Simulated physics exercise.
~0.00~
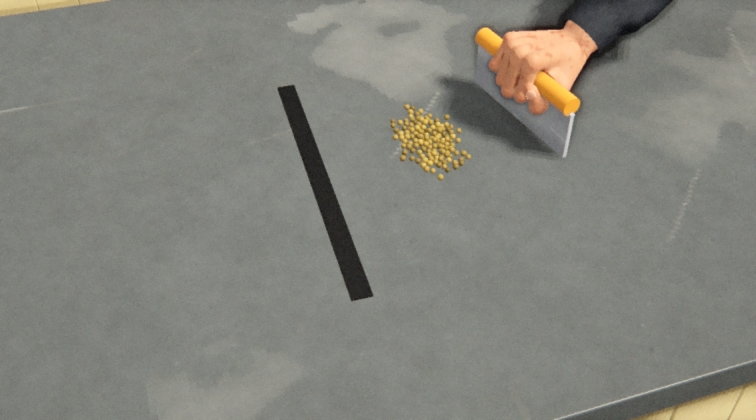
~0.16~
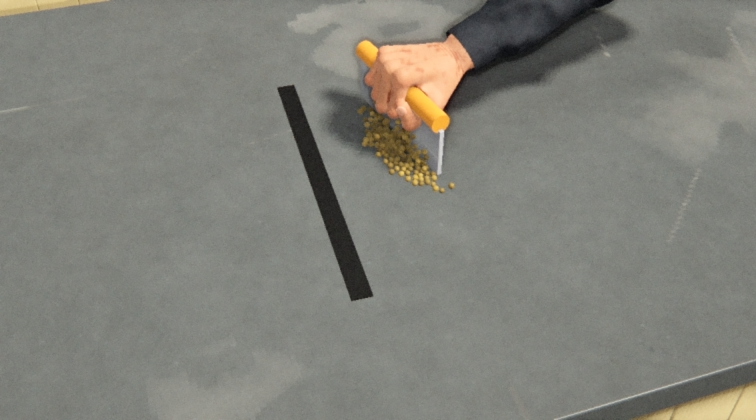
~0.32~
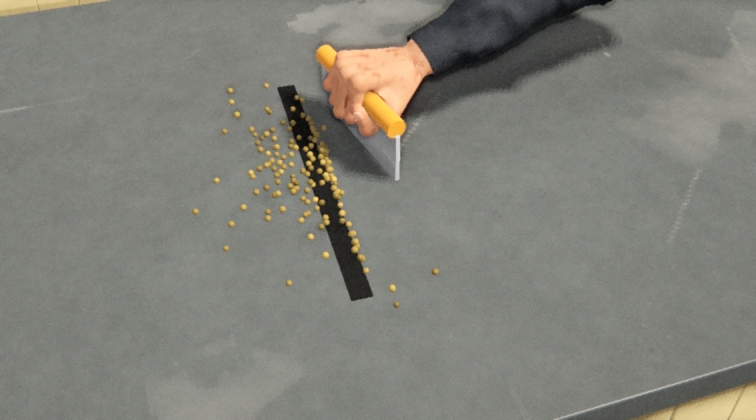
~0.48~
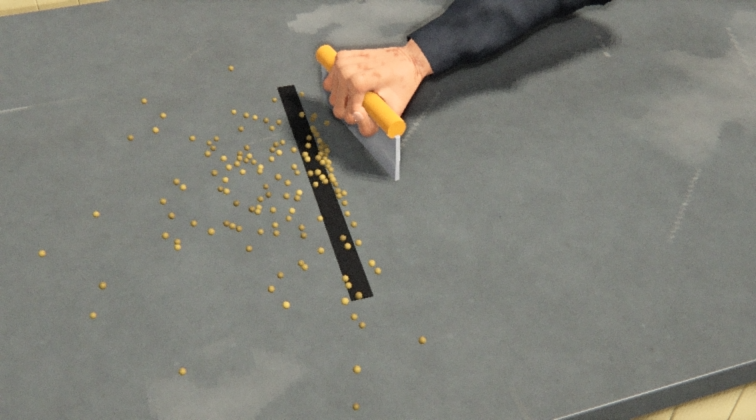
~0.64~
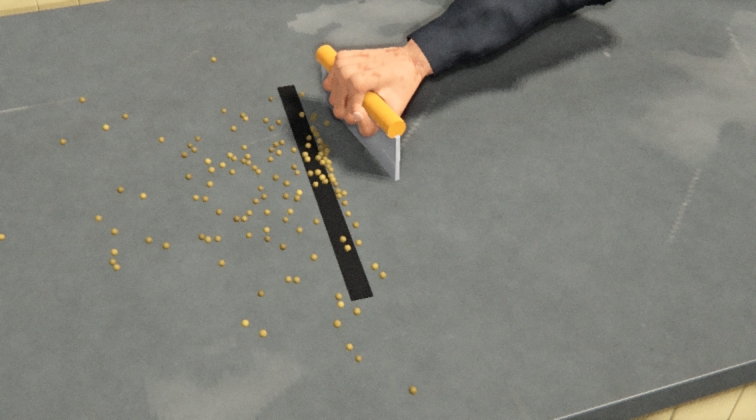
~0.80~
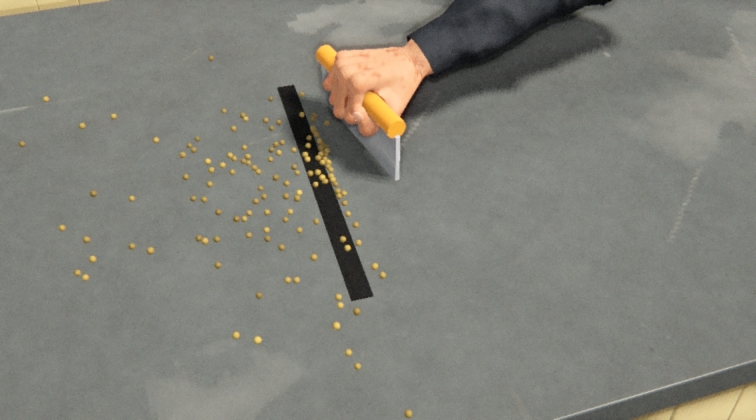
To begin with, a hand in a dark sleeve holds an orange-handled scraper upright beside a small heap of yellowish lentils on a grey surface, with a black strip lying to the left. The hand pushes the blade leftward into the heap, gathering the pieces into a narrower band. It carries on toward the strip, then stops short of it while the lentils scatter over and past it. Many roll farther left and toward the lower edge, spreading widely. Finally the scraper stays still, with some pieces clustered along the strip and others strewn loosely beyond it.
